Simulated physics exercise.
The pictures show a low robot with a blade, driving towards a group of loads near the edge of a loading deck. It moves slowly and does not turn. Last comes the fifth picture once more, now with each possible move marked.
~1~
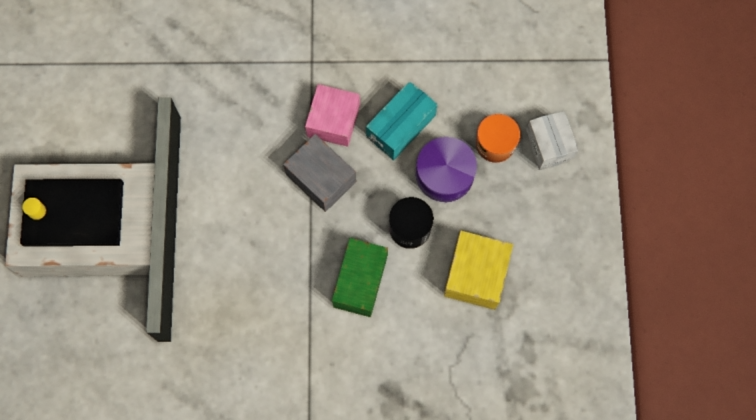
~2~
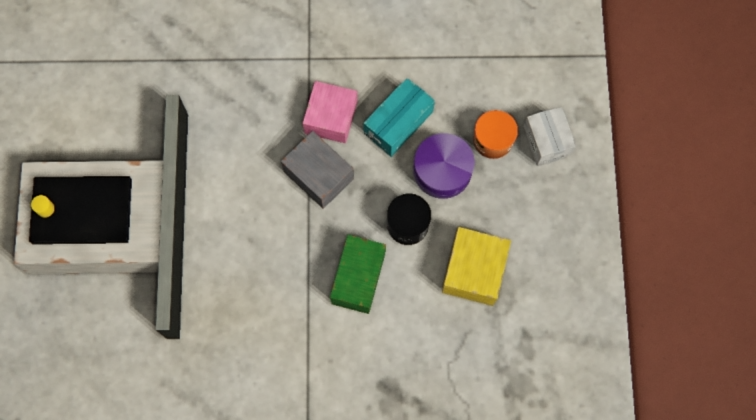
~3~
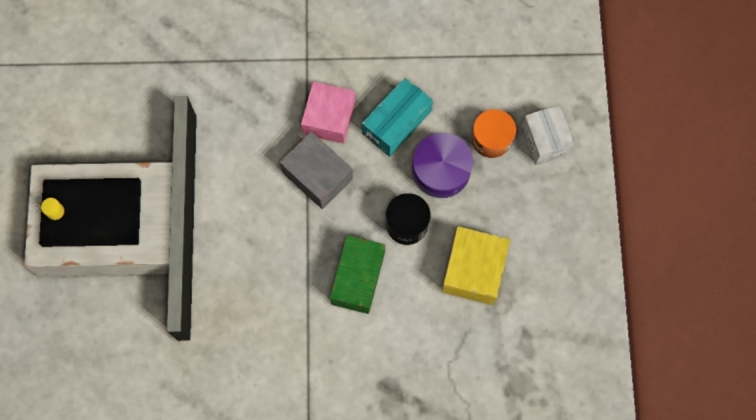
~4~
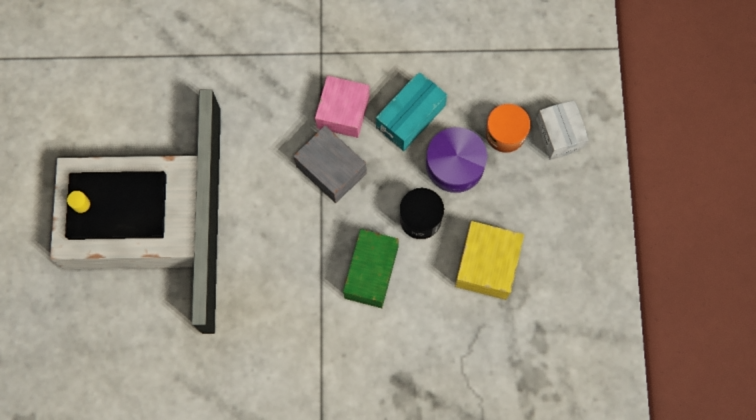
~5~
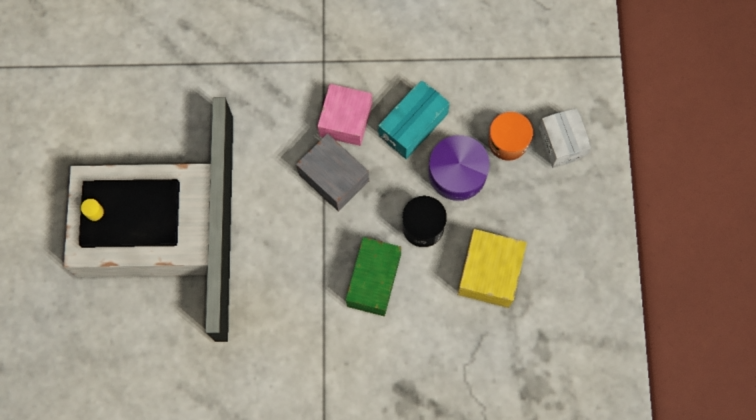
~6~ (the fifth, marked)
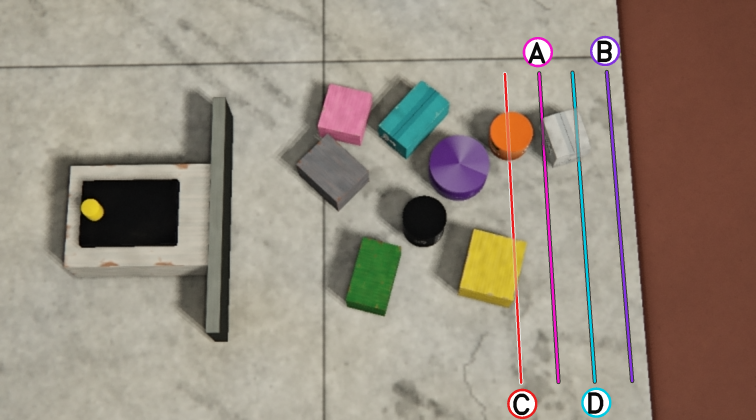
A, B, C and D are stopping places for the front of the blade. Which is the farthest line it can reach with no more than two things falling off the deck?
Up to line A.
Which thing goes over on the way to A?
The white parcel goes over.
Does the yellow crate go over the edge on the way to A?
By then, no.
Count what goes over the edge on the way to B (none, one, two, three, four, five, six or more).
By then, six or more.
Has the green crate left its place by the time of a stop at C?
Yes.
On the marked copy, A at (548, 221); B at (619, 220); C at (513, 222); D at (583, 221).
Following A. Soon after the start, robot (257, 211); pink crate (366, 113); turquoise parcel (421, 119).
Later, robot (378, 209); purple canister (533, 179); yellow crate (529, 268).
In the end, robot (471, 207); white parcel over the edge; purple canister (623, 178); one fallen.
As for the rest, B drops eight; C is within the limit but short; D drops four.
